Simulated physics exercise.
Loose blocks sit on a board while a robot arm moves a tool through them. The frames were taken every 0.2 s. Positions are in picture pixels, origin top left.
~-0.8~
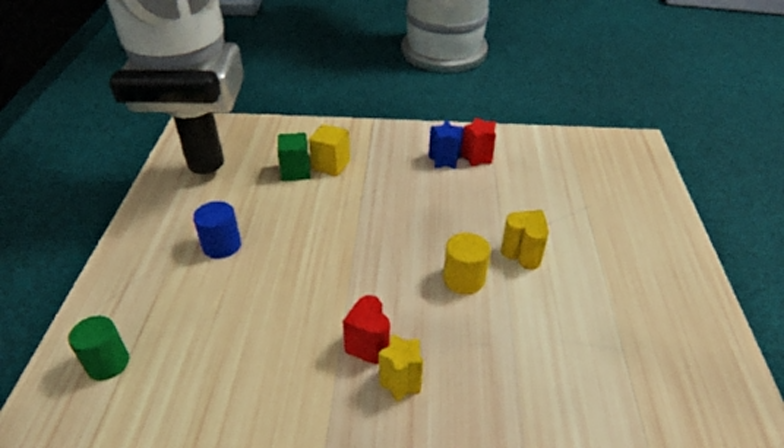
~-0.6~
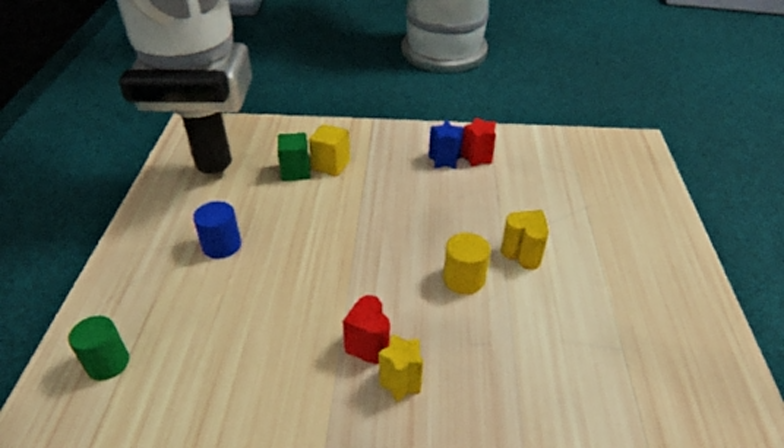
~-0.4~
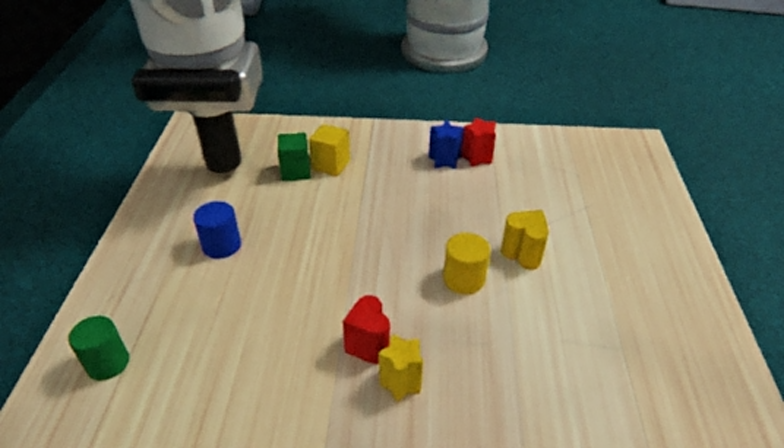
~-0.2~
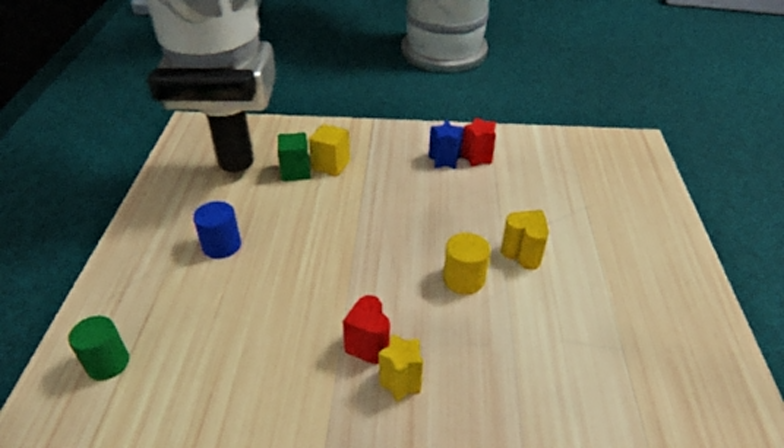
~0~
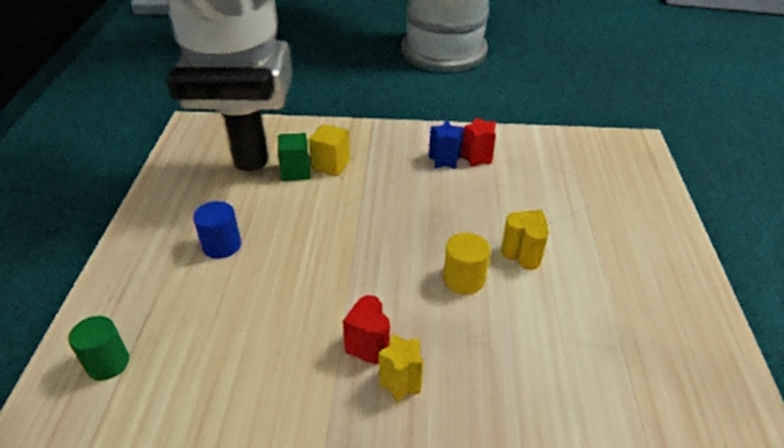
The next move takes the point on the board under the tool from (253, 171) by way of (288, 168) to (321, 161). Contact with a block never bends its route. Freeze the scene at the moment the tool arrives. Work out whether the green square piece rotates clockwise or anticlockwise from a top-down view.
It rotates clockwise.
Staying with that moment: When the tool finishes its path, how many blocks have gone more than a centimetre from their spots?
That's two.
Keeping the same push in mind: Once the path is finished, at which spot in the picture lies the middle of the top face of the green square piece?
I'd say the green square piece ends with its top centre at (336, 146).
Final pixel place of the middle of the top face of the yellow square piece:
The centre of its top face lies at (359, 134).
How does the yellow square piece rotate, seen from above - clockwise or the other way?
Anticlockwise, looking down.
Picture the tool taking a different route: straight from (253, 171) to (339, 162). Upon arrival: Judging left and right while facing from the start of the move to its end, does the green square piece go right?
Yes, I think so.
The first path, step by step. Halfway along, tool (287, 158); green square piece (316, 142), turned 30° clockwise; yellow square piece (350, 133), turned 35° anticlockwise.
At the end, tool (321, 152); green square piece (336, 146), turned 55° clockwise; yellow square piece (359, 134), turned 65° anticlockwise.
